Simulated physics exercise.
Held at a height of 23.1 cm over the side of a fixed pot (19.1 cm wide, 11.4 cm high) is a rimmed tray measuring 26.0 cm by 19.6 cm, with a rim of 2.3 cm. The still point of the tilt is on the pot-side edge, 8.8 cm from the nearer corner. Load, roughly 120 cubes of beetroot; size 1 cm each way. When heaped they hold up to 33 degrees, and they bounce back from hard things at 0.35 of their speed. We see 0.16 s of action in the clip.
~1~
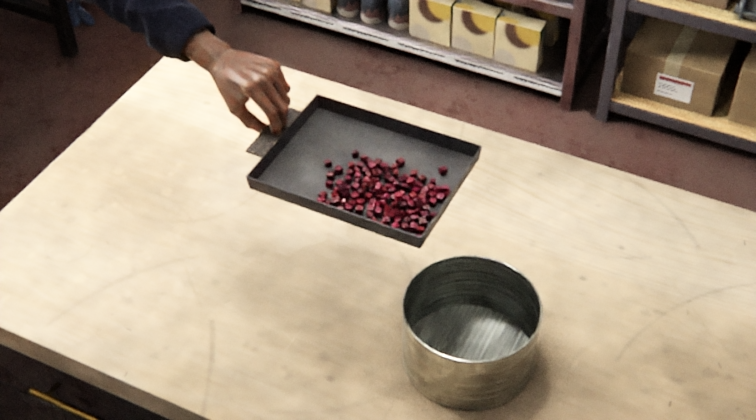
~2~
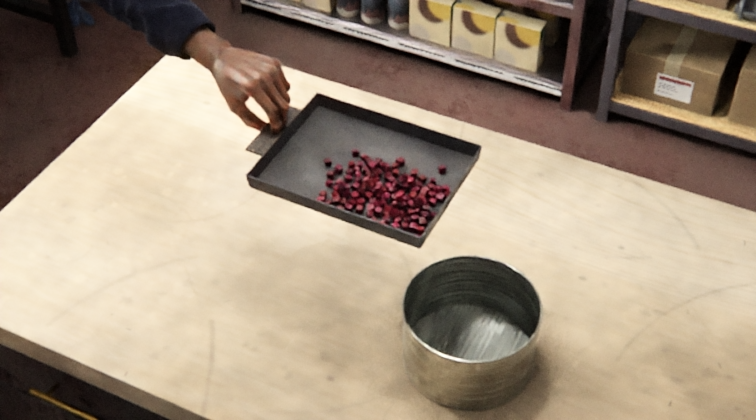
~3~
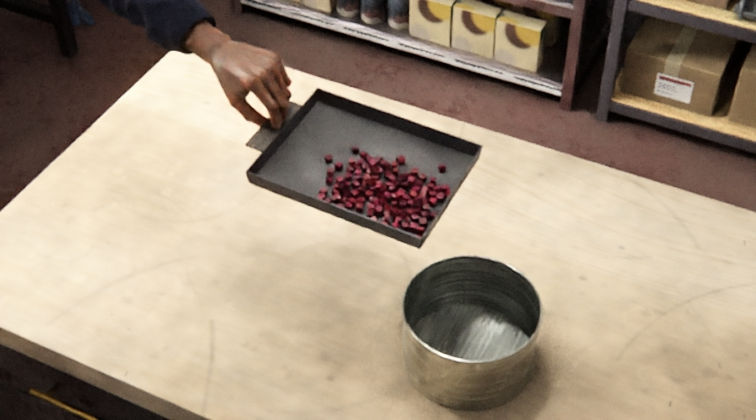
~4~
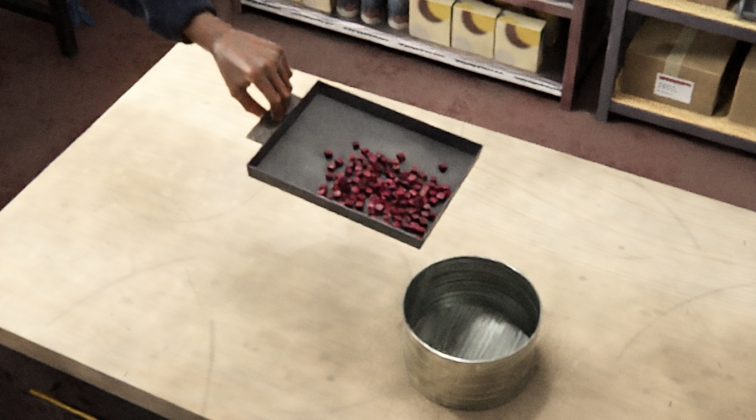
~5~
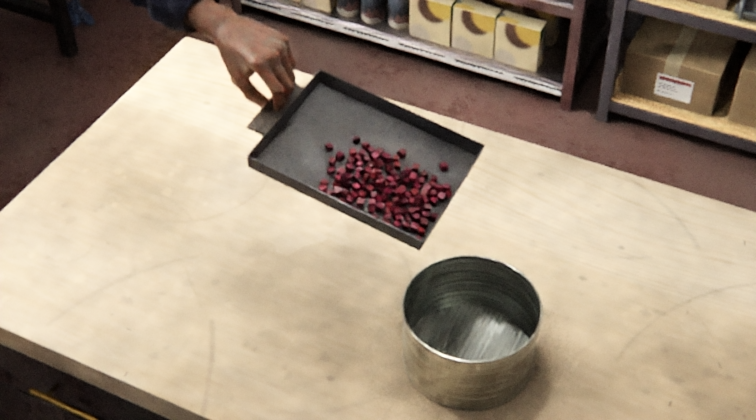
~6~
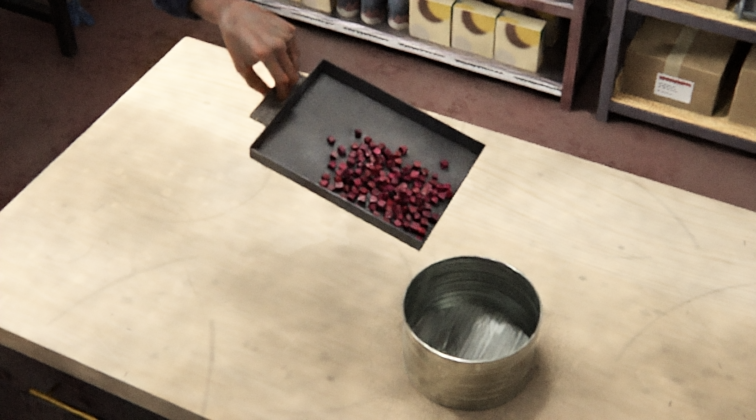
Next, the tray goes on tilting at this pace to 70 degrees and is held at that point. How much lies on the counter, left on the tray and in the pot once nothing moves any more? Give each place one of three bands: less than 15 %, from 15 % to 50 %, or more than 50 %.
As I see it, counter: I expect a stray few to finish up there, tray: I expect the majority share to finish up there, pot: I expect a reasonable chunk to finish up there.
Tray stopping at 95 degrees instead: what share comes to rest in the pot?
In that case some 95 per cent.
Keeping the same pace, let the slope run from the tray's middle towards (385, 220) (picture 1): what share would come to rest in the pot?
Around 10 percent of them.
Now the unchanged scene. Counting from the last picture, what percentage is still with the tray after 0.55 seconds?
It works out to near 80 per cent of the load.
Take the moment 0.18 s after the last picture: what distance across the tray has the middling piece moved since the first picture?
Displacement on the tray: About 1 cm.
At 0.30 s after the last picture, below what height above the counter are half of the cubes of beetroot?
Some 28 cm above the counter.
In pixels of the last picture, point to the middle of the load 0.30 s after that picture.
At that moment the load's centre is around (423, 191).
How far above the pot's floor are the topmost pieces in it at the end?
My guess is around 1.0 centimetres.
Then, 0.18 s after the last picture, tilt 45 degrees; the tray holds 100 %, the pot 0 %.
Then, 0.30 s after the last picture, tilt 64 degrees; the tray holds 100 %, the pot 0 %.
Then, 0.55 s after the last picture, tilt 70 degrees; the tray holds 80 %, the pot 10 %.
In the end, counter 0 %, tray 55 %, pot 40 %.
